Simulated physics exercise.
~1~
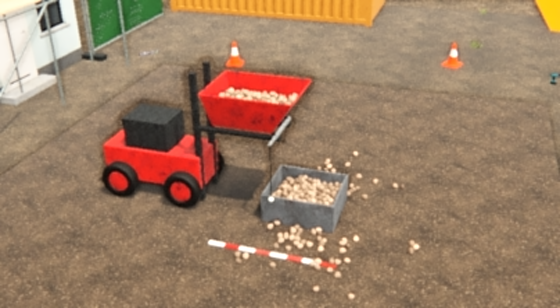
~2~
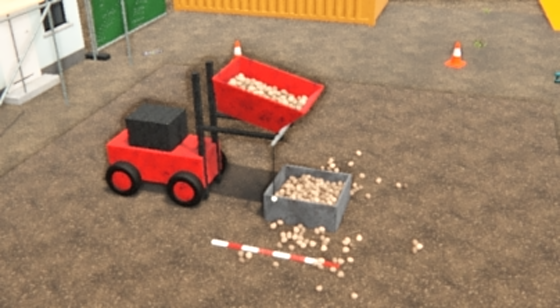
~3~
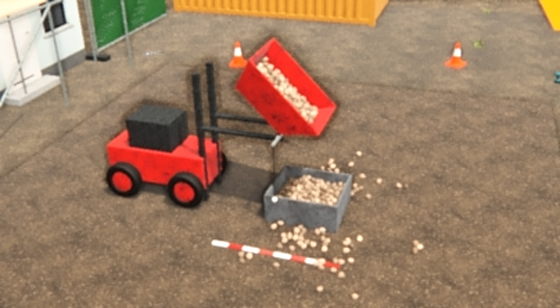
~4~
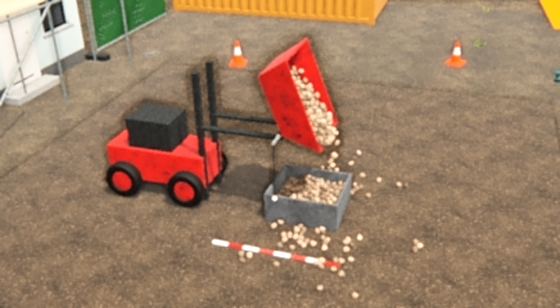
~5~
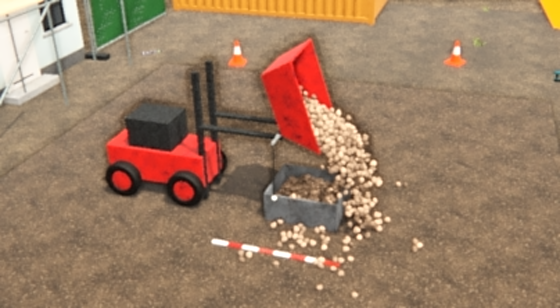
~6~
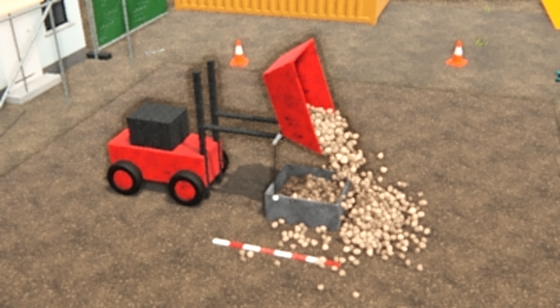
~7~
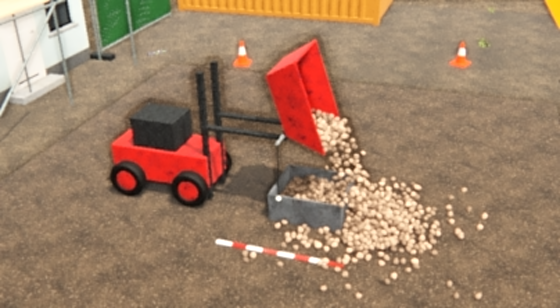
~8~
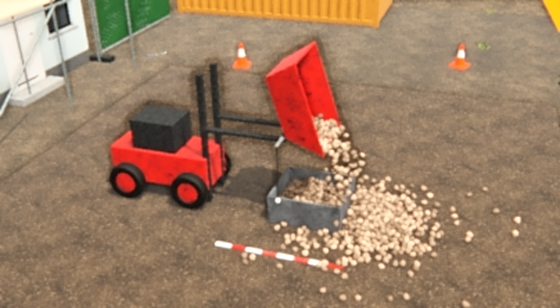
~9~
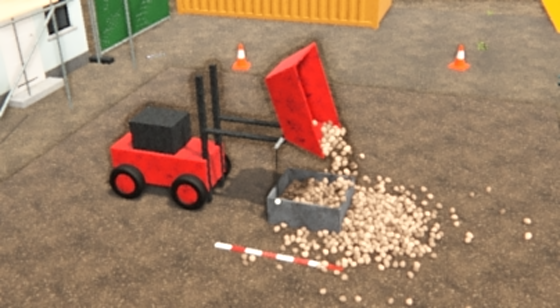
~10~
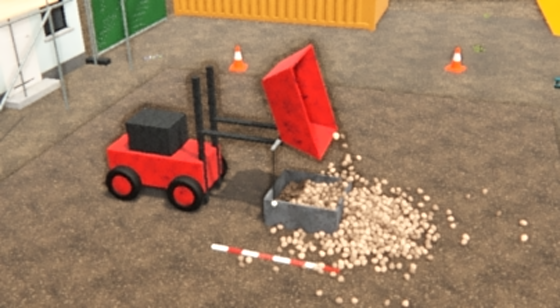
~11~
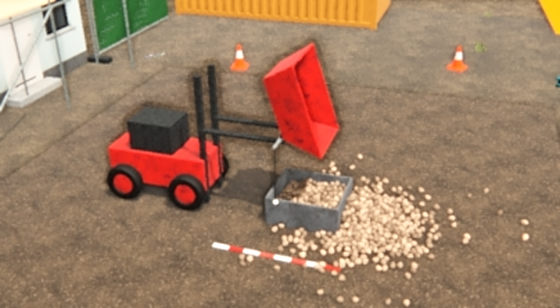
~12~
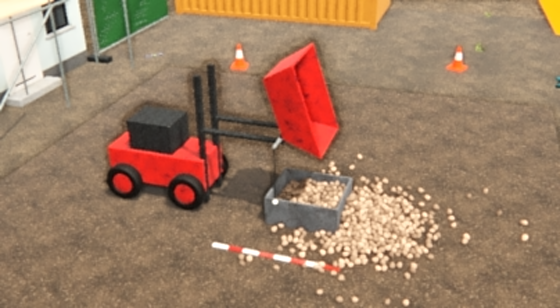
In a fenced yard, a red forklift tipped its raised skip to the right over a grey bin already holding pale stones, and most of the load poured past the bin's far side, ending in a wide heap on the ground beside it.
